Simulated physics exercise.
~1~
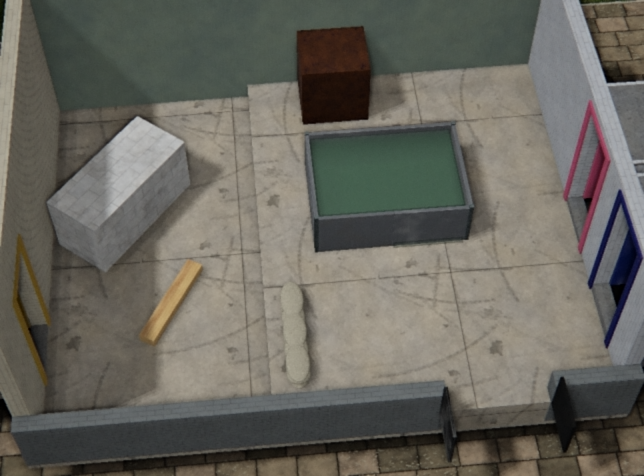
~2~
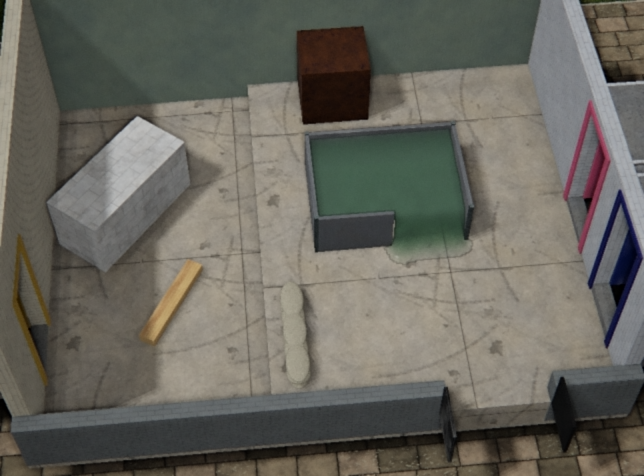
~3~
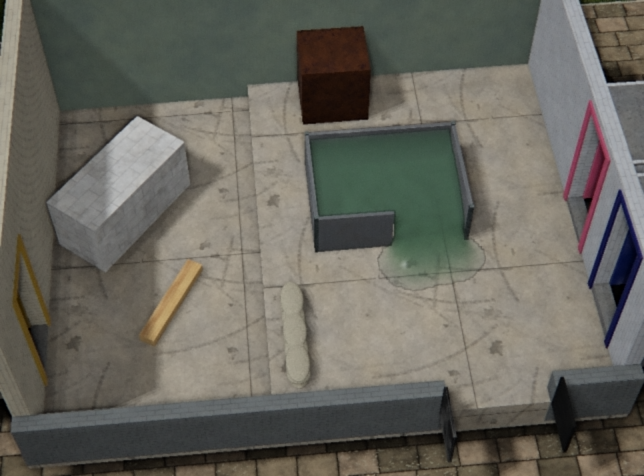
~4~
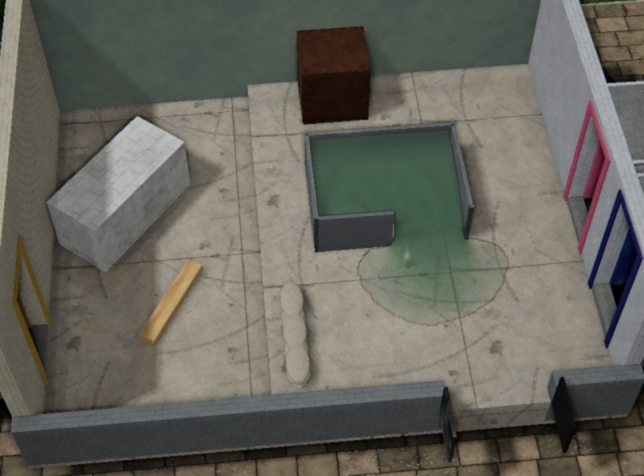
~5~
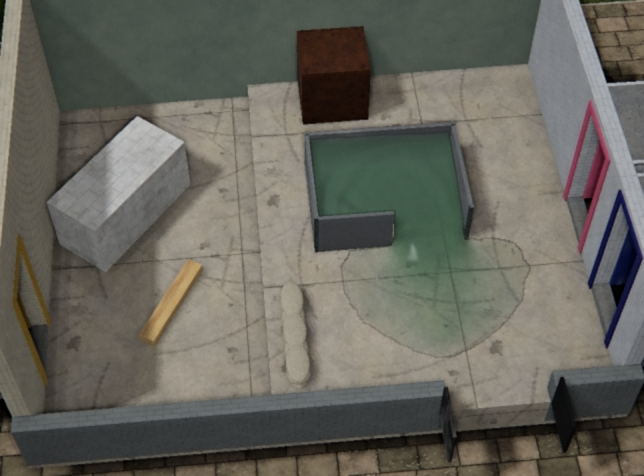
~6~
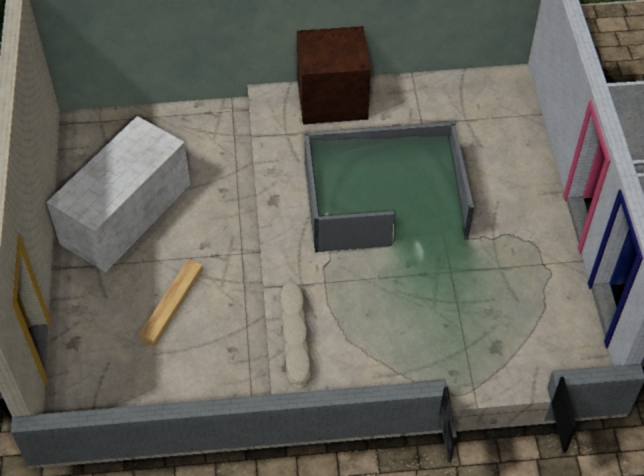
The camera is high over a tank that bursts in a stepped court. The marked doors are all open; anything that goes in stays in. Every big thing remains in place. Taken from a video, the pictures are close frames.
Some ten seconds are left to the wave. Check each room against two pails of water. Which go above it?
The yellow door stays at or below; the blue door stays at or below; the pink door stays at or below.
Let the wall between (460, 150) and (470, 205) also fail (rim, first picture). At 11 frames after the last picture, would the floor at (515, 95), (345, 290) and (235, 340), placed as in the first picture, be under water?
In turn: Wet, not flooded, clear.
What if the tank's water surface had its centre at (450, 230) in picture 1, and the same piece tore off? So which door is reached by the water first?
The door marked blue comes first.
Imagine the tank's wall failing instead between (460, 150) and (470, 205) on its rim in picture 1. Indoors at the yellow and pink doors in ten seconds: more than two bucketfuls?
Result - yellow door undershoots, pink door overshoots.
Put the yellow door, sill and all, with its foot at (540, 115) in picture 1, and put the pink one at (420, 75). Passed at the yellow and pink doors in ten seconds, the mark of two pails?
As I see it, the yellow door remains within bounds while the pink door remains within bounds.
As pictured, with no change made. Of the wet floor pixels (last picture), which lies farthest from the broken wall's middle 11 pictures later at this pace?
The farthest wet spot is near (172, 429).
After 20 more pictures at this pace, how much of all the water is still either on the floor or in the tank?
Roughly 76 parts in a hundred.
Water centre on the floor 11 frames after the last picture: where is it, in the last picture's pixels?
I'd put it at around (409, 257).
A moment on, water covers 20 % of the floor; the yellow door not reached, the blue door wet at the sill, nothing in, the pink door not reached.
Next, water covers 25 % of the floor; the yellow door not reached, the blue door wet at the sill, nothing in, the pink door not reached.
Then, water covers 35 % of the floor; the yellow door not reached, the blue door under two buckets in, the pink door wet at the sill, nothing in.
Later, water covers 50 % of the floor; the yellow door under two buckets in, the blue door under two buckets in, the pink door wet at the sill, nothing in.
In the end, water covers 65 % of the floor; the yellow door under two buckets in, the blue door under two buckets in, the pink door wet at the sill, nothing in.
